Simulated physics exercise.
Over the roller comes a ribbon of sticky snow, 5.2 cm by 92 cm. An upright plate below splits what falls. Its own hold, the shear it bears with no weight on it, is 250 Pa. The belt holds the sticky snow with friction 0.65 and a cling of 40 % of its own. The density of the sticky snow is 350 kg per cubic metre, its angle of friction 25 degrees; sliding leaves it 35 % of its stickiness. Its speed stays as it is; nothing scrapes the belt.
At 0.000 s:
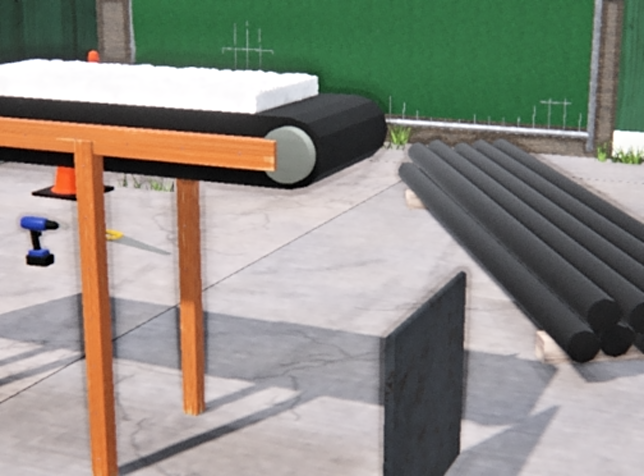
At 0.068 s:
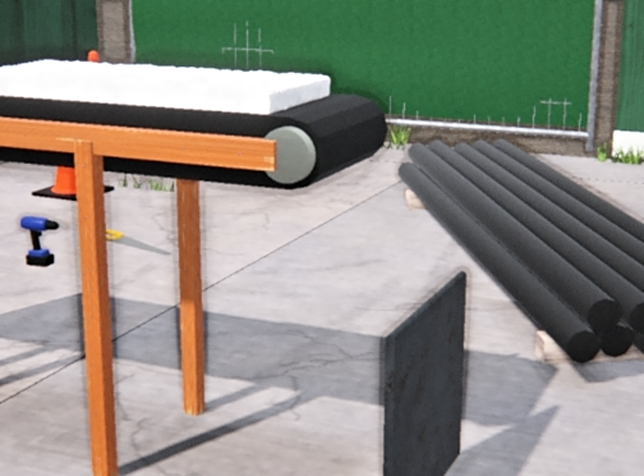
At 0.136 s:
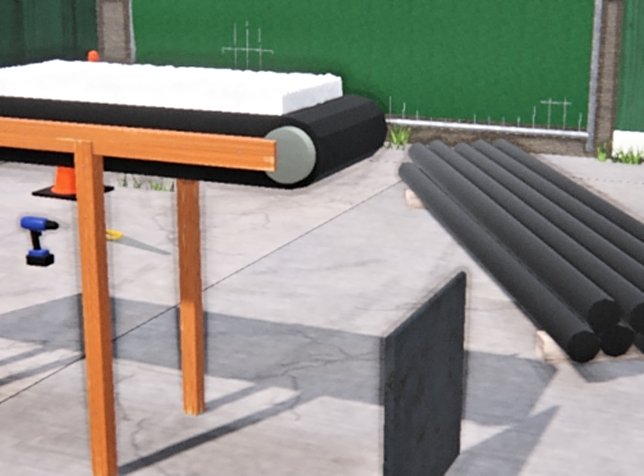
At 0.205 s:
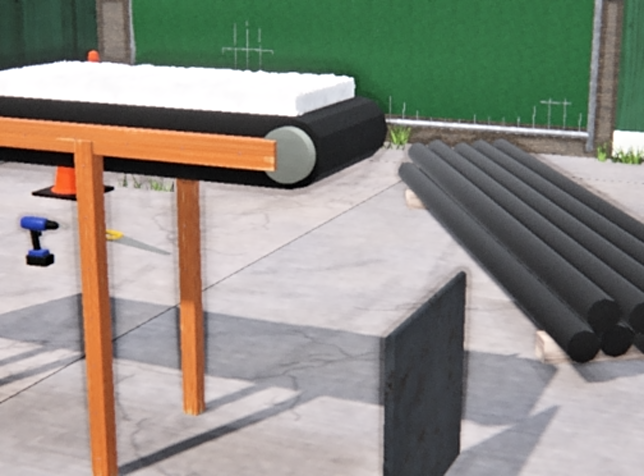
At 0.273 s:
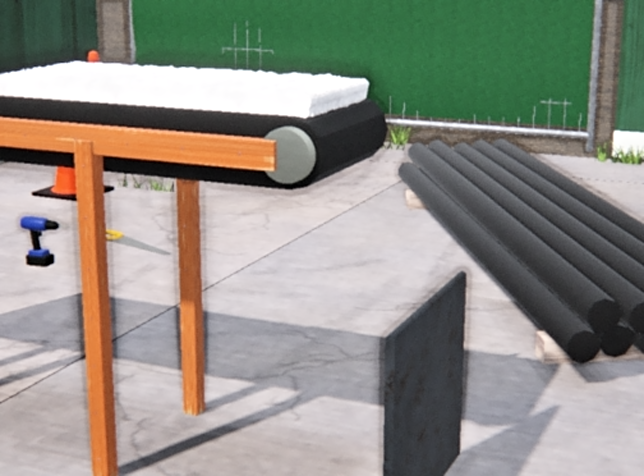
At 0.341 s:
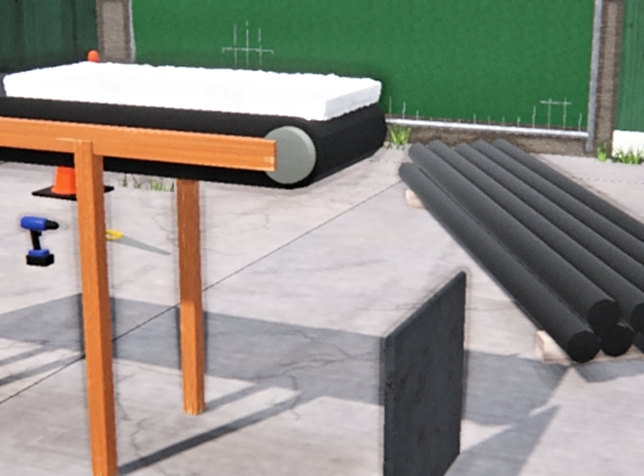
A thick white slab of sticky snow rides rightward along a black conveyor belt on an orange wooden frame, its front edge starting short of the end roller. It advances slowly in one piece until that edge reaches out over the roller, while the dark upright plate below stays still.
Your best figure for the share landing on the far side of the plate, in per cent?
Expect roughly 1 %.
After 0.83 s, 0 % is beyond the plate's line.
After 1.41 s, 0 % is beyond the plate's line.
After 1.98 s, 1 % is beyond the plate's line.
After 2.56 s, 1 % is beyond the plate's line.
After 3.95 s, 1 % is beyond the plate's line.
